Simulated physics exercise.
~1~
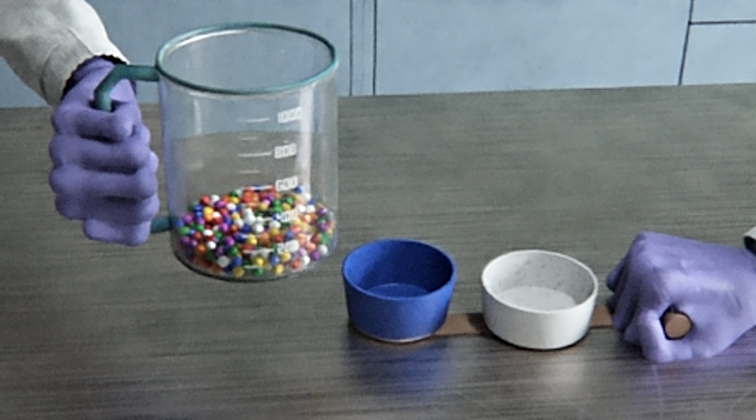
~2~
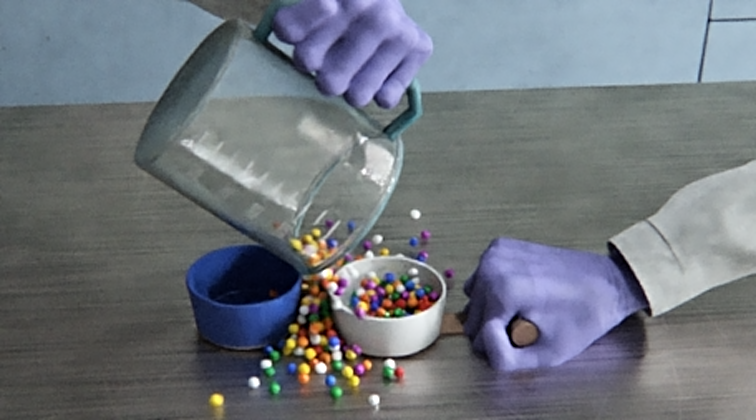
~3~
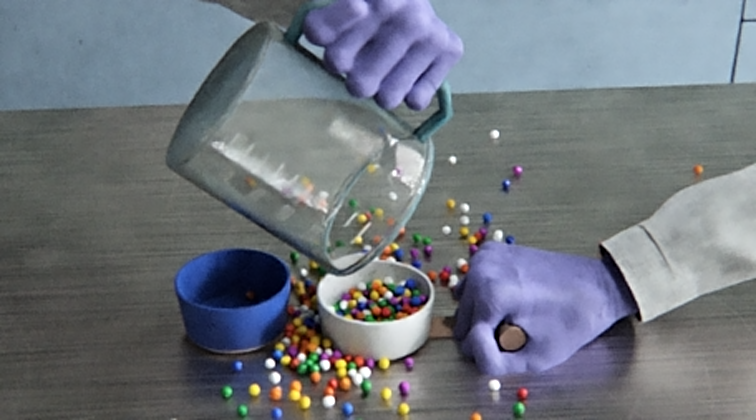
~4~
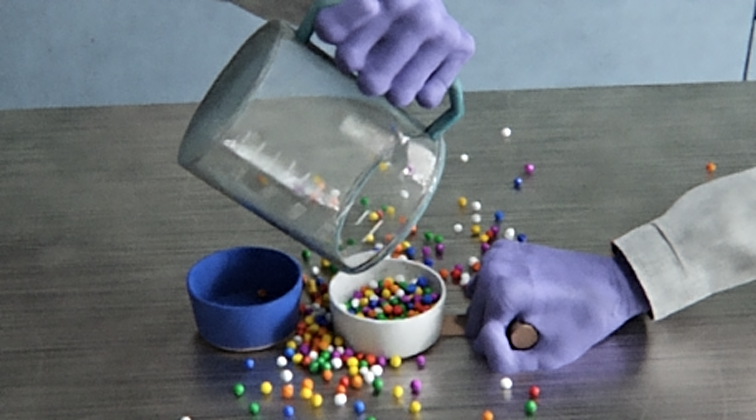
On a table, a gloved hand tips beads from a jug, filling the white dish and scattering many.
